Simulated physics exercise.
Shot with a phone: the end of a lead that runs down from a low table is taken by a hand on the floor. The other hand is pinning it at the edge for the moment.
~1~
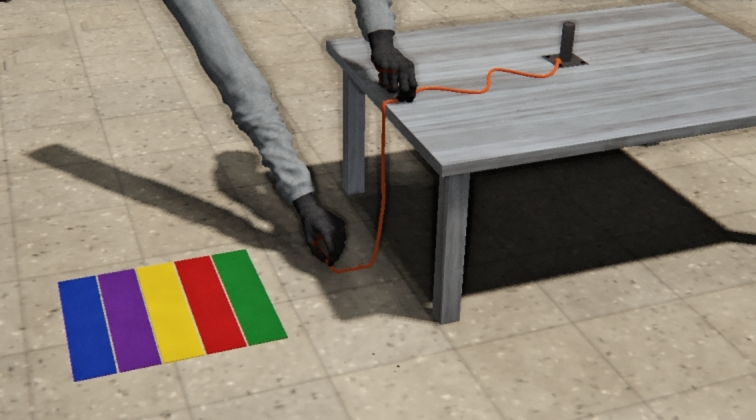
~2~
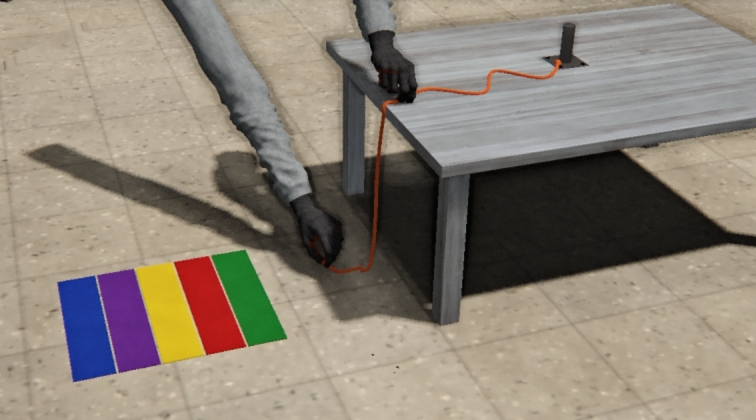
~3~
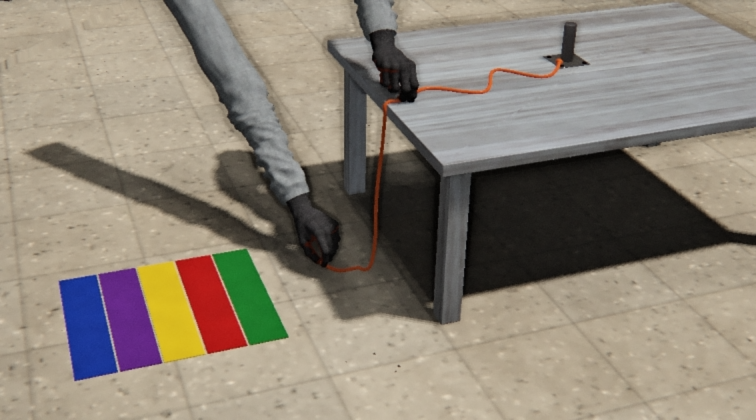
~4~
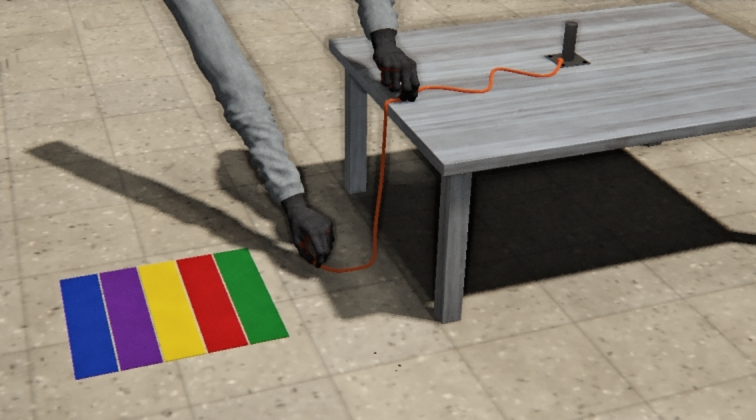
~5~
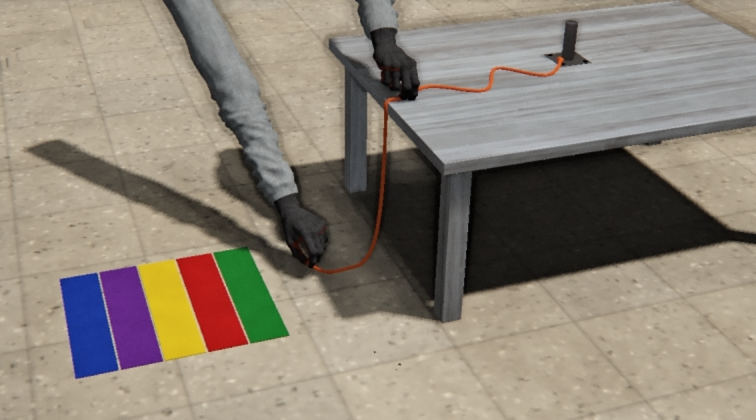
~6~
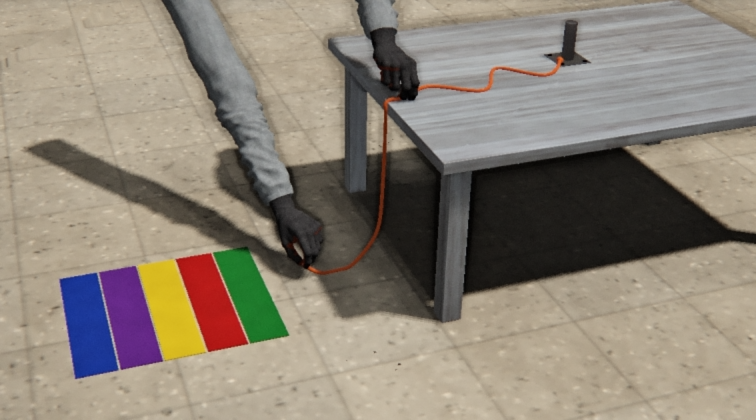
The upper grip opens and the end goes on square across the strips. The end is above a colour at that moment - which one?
The purple one.
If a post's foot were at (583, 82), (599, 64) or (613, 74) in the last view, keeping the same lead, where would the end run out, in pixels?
Taking the tries in turn, you get (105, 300), (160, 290) and (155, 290).
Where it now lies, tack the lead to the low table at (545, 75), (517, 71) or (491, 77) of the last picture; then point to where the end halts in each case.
First near (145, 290), then near (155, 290), then near (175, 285).
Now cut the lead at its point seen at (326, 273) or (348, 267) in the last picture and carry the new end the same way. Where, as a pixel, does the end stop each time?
Try 1: (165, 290); try 2: (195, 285).
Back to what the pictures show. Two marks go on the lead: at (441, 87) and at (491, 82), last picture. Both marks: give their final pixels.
Around (390, 97), then around (448, 84).
Early on, end near (201, 282); over red.
Midway, end near (156, 290); over yellow.
At the end of the slack, end near (128, 295); over purple. It gets as far as the purple strip.
